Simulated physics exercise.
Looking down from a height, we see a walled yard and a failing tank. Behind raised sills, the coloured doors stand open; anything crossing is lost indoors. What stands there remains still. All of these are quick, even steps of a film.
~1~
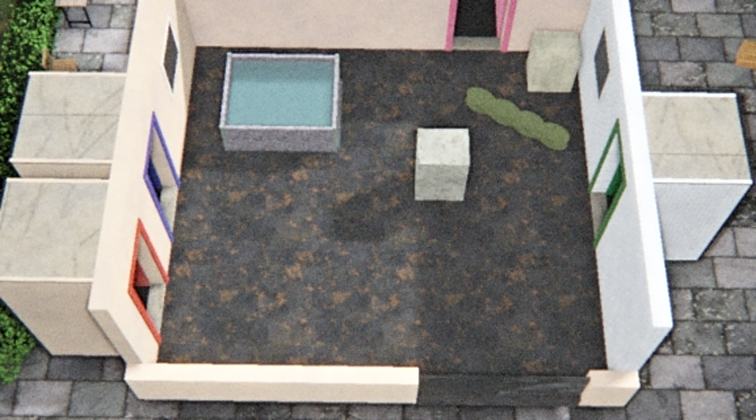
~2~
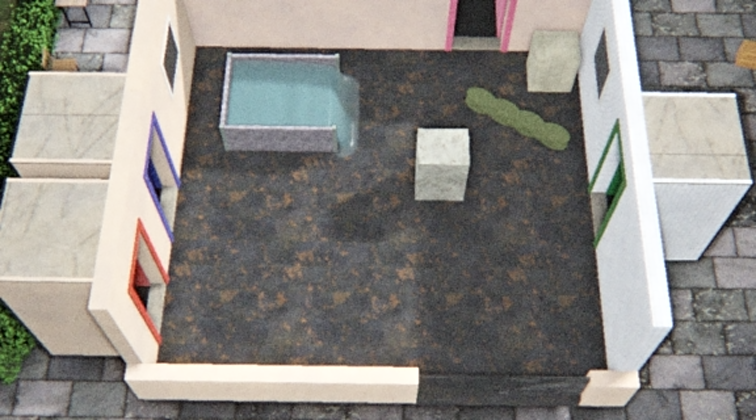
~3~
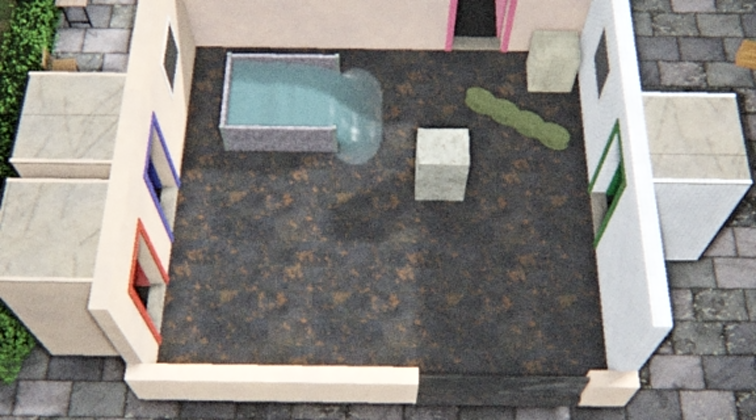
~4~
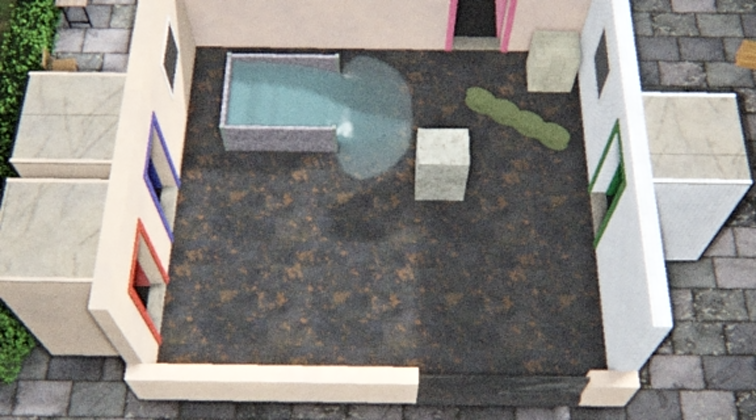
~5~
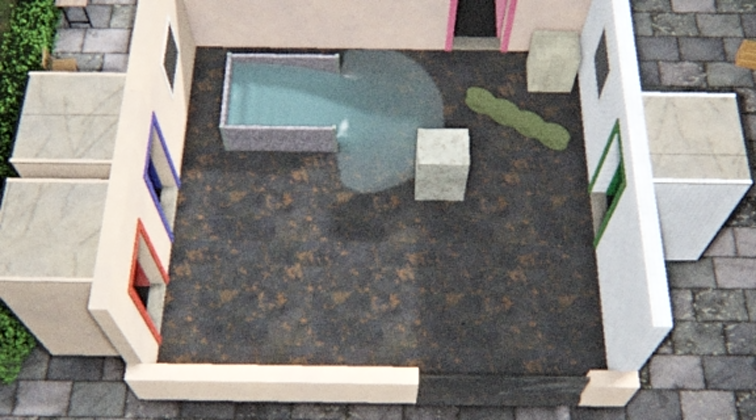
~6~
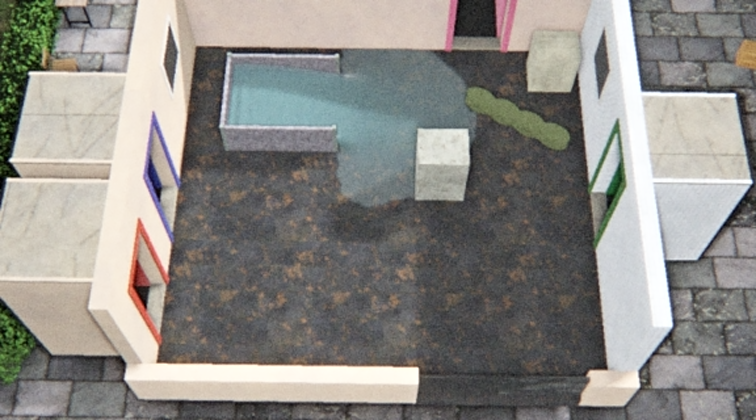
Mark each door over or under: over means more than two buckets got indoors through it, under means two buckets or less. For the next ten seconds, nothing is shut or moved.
Pink door - over, red door - under, blue door - under, green door - over.
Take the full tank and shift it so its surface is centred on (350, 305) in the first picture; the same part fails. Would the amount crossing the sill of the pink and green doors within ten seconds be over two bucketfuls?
The pink door falls short, while the green door overshoots the limit.
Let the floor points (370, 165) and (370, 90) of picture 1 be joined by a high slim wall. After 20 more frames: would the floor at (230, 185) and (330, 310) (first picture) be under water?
Result, in order: Bone-dry / swamped.
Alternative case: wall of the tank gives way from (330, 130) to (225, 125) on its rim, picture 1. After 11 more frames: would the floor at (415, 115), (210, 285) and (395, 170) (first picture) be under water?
The first point is spared, the second soaked, the third spared.
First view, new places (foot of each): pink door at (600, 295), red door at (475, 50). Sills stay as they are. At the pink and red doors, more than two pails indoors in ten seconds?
What you'd see: The pink door stays within the limit and the red door tops the limit.
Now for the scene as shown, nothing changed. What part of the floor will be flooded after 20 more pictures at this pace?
Roughly 45 percent, I reckon.
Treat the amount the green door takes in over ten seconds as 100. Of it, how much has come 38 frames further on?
It works out at roughly 100 percent of the ten-second total.
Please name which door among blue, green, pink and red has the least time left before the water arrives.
Looks like the door marked pink gets there first.
A moment on, water covers 25 % of the floor; the pink door wet at the sill, nothing in, the red door not reached, the blue door not reached, the green door not reached.
Next, water covers 35 % of the floor; the pink door under two buckets in, the red door not reached, the blue door not reached, the green door under two buckets in.
Then, water covers 45 % of the floor; the pink door over two buckets in, the red door not reached, the blue door not reached, the green door over two buckets in.
Later, water covers 55 % of the floor; the pink door over two buckets in, the red door not reached, the blue door not reached, the green door over two buckets in.
In the end, water covers 90 % of the floor; the pink door far over two buckets in, the red door wet at the sill, nothing in, the blue door wet at the sill, nothing in, the green door over two buckets in.
